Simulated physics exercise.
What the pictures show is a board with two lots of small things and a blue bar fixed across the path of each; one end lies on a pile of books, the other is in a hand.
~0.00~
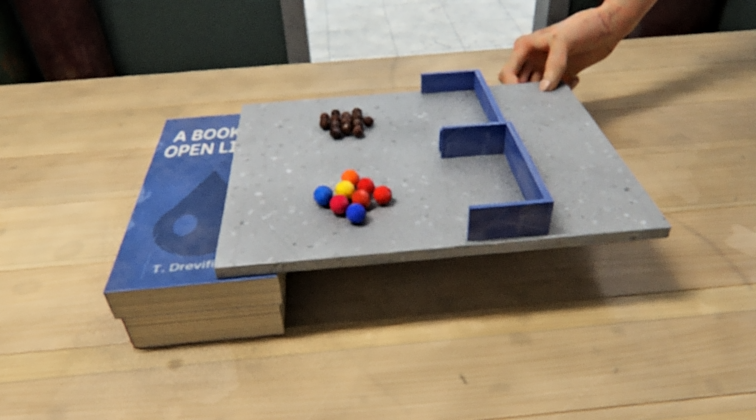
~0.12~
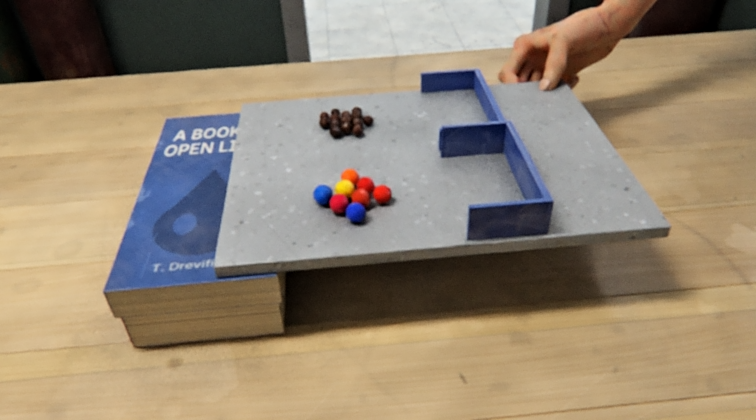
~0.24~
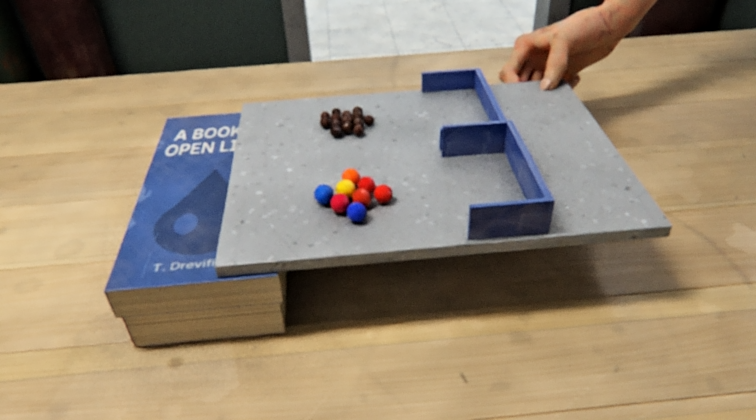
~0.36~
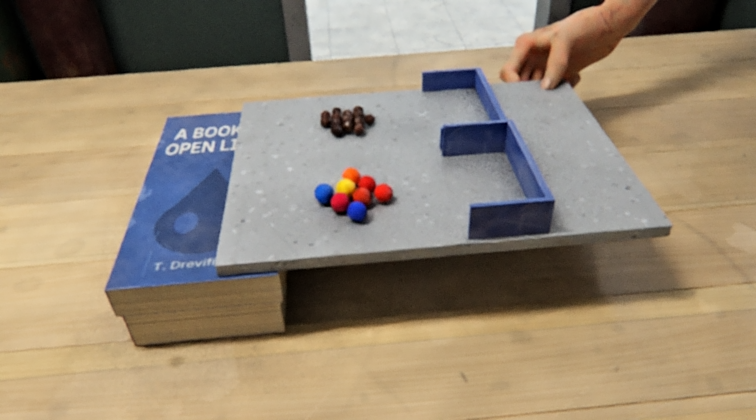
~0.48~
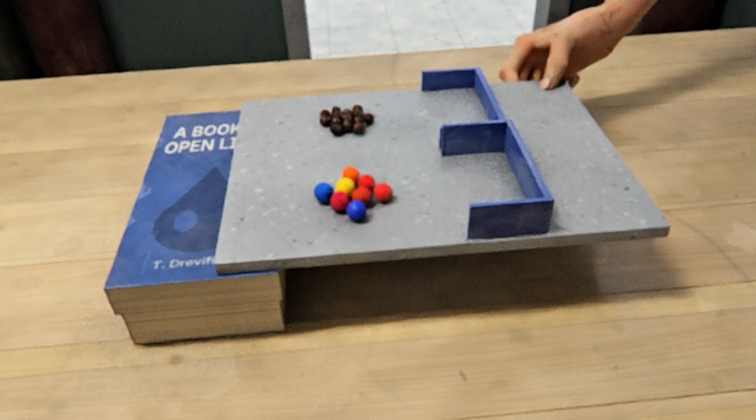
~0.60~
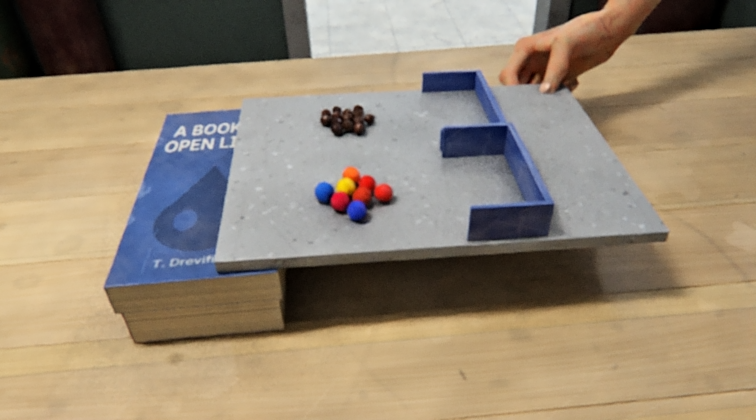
A hand held the right end of a gray board resting on a pile of books, with colorful balls in front and dark brown ones behind, near blue barriers, and almost nothing moved.
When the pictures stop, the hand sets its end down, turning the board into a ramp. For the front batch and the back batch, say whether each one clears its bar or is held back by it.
The front batch fails to clear its barrier, the back batch fails to clear its barrier.
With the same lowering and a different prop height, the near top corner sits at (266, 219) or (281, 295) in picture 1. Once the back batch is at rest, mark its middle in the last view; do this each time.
At about (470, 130), and at (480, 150).
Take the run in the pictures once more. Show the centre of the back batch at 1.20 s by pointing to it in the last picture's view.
I'd mark it somewhere close to (412, 134).
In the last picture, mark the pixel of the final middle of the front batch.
Centre at rest, last picture: Close to (509, 227).
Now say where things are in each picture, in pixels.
Held end of the board at (653, 226), level; book pile at (215, 197), about a quarter as high as the board is long; front batch at (361, 199), a few glass marbles; back batch at (347, 122), a few chocolate balls; front bar at (525, 174), taller than the pieces; back bar at (489, 105), taller than the pieces, in the first picture.
Held end of the board at (652, 225), level; back batch at (346, 121), in the second picture.
Held end of the board at (653, 225), level; front batch at (362, 198), in the third picture.
Held end of the board at (654, 224), level; back batch at (348, 120), in the fourth picture.
Held end of the board at (652, 225), level; front batch at (362, 196), in the fifth picture.
Held end of the board at (651, 230), down by 1°; book pile at (215, 192); front batch at (362, 197), not moving; back batch at (348, 119), not moving; front bar at (526, 175); back bar at (490, 106), in the sixth picture.
After 0.86 s, board sloping at 5°; front batch where it was; back batch where it was.
After 1.20 s, board sloping at 11°; front batch on its way down; back batch on its way down.
After 1.56 s, board resting at 13°; front batch has reached its bar; back batch has reached its bar.
At rest (2.4 s), board resting at 13°; front batch gathered behind its bar; back batch gathered behind its bar.
